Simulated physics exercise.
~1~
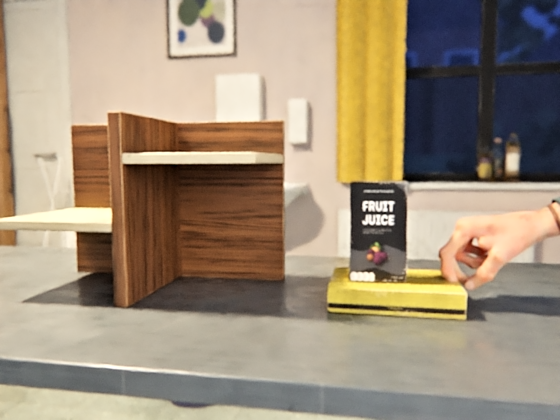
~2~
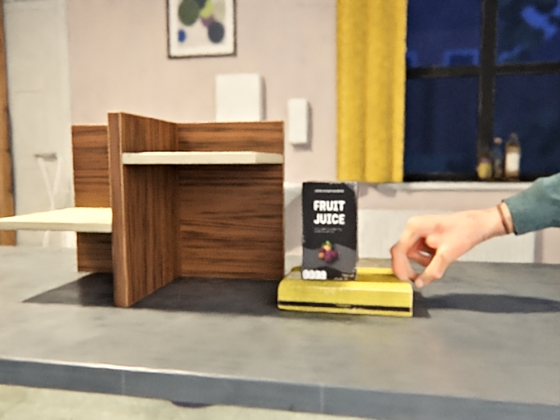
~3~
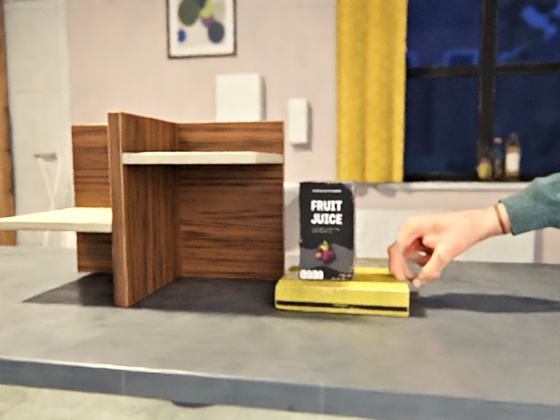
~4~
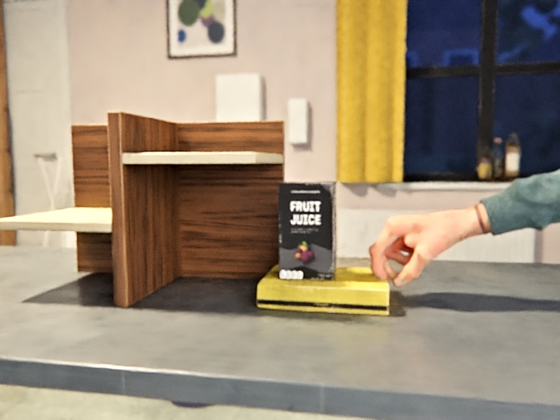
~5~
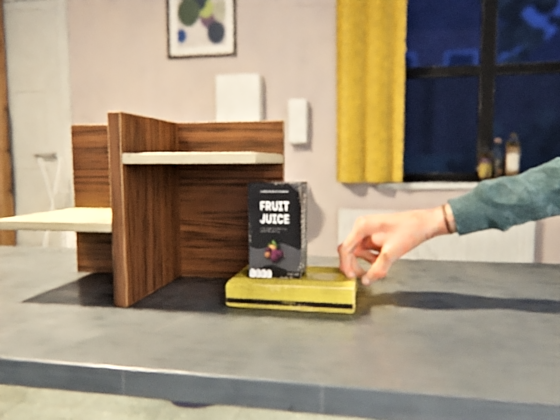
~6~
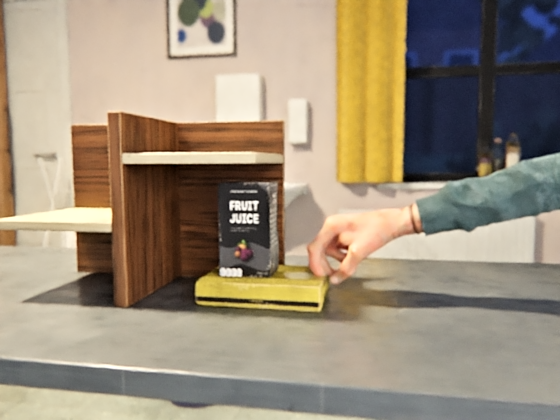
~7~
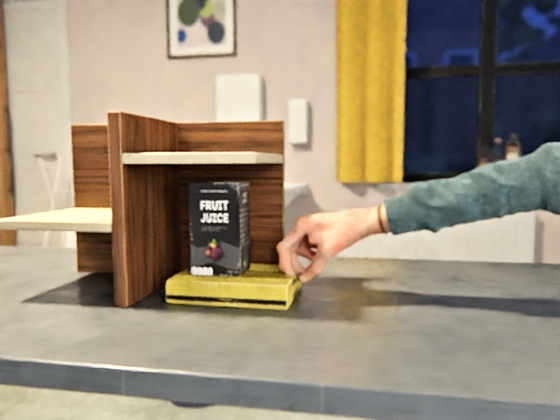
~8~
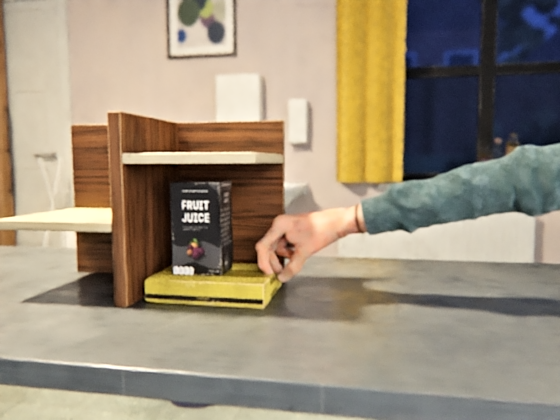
A black fruit juice carton stood upright on a flat yellow box as a hand pushed the box left along a gray counter toward a wooden rack, and the carton rode along, ending up beneath the pale shelf, still standing.
